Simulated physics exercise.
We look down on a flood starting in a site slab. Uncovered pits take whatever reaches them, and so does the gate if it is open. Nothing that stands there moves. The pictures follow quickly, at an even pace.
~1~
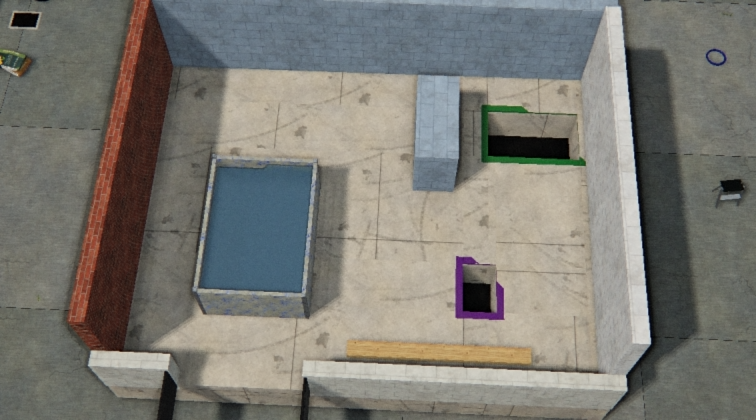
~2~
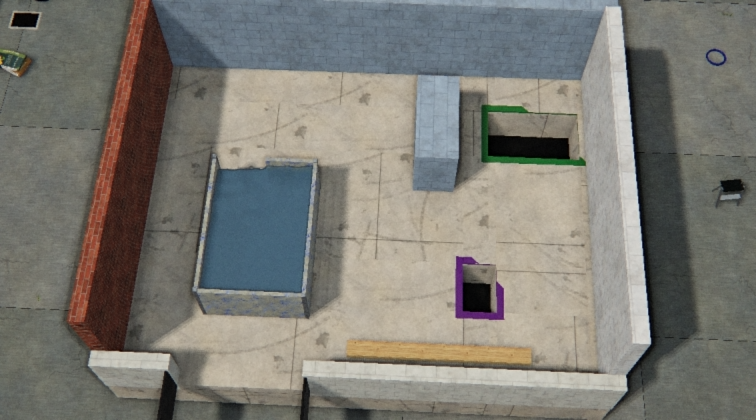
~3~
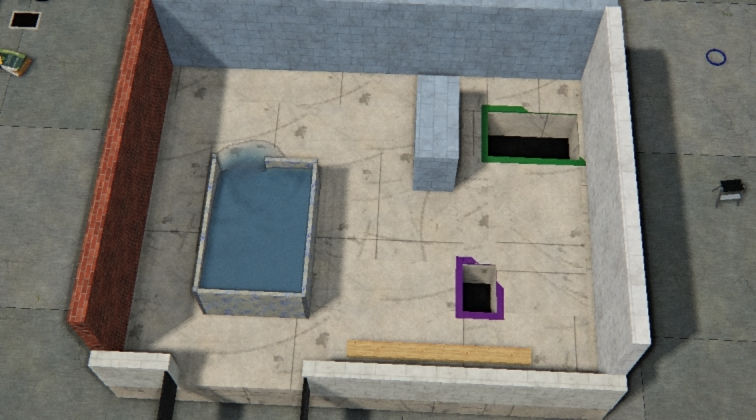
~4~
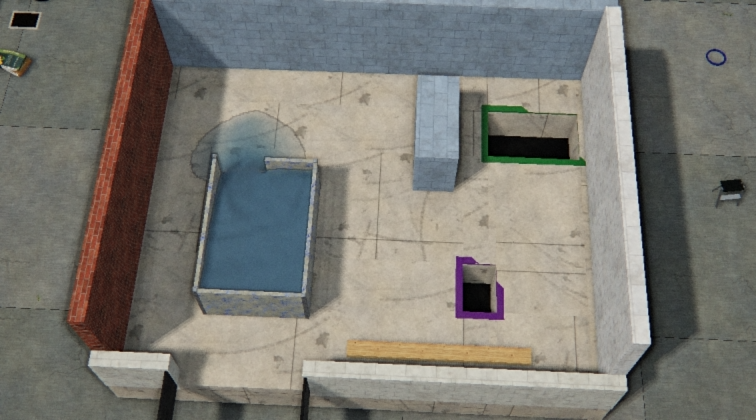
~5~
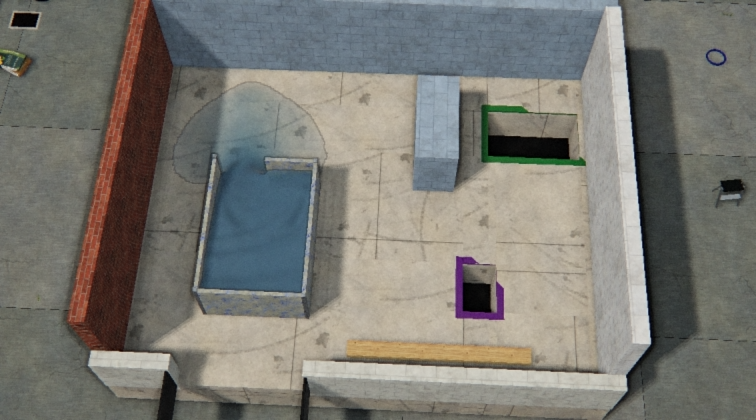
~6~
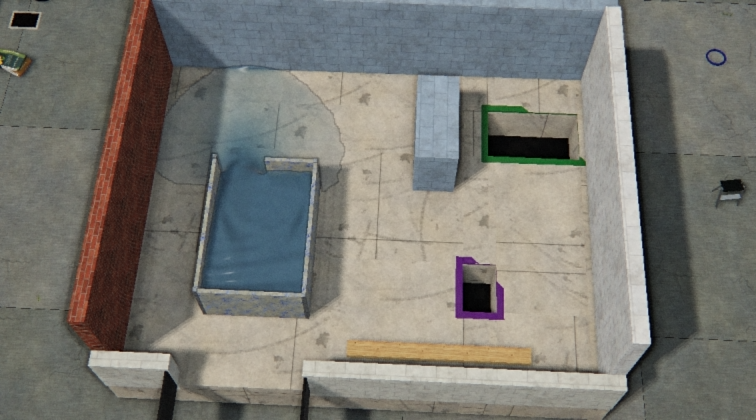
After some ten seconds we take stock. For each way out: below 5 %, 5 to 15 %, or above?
The gate takes from 5 to 15 %; the purple pit takes less than 5 %; the green pit takes more than 15 %.
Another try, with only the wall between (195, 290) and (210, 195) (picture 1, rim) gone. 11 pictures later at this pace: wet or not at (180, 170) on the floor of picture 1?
Verdict: Wet.
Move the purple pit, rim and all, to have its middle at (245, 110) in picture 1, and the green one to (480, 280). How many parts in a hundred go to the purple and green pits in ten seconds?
In per cent: Purple 50, green 2.
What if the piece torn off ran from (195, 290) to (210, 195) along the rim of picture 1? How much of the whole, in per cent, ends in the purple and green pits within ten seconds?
Parts in a hundred: Purple 6, green 10.
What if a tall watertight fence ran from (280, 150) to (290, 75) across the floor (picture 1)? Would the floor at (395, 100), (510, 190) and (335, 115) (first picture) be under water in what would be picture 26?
As listed: Flooded, no water, flooded.
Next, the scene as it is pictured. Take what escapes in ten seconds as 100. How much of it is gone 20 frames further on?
About 5 per cent.
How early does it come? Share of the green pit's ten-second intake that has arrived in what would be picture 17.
About 0 per cent.
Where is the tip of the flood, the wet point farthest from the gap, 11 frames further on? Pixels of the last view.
Close to (486, 84).
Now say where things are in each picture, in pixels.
Still water in the water tank at (258, 226), in the first frame.
The front is at a hidden place, out from the gap on the water tank's far side, in the second frame.
Water pours out on the water tank's far side and has run to (259, 144), in the third frame.
The front is at (249, 115), out from the gap on the water tank's far side, in the fourth frame.
The front is at (246, 87), out from the gap on the water tank's far side, in the fifth frame.
The front is at (219, 69), out from the gap on the water tank's far side, in the sixth frame.
A moment on, water covers 20 % of the floor; the gate 0 %, the purple pit 0 %, the green pit 0 %.
Next, water covers 25 % of the floor; the gate 0 %, the purple pit 0 %, the green pit 0 %.
Then, water covers 40 % of the floor; the gate 0 %, the purple pit 0 %, the green pit 1 %.
Later, water covers 65 % of the floor; the gate 2 %, the purple pit 0 %, the green pit 9 %.
In the end, water covers 75 % of the floor; the gate 12 %, the purple pit 1 %, the green pit 18 %.
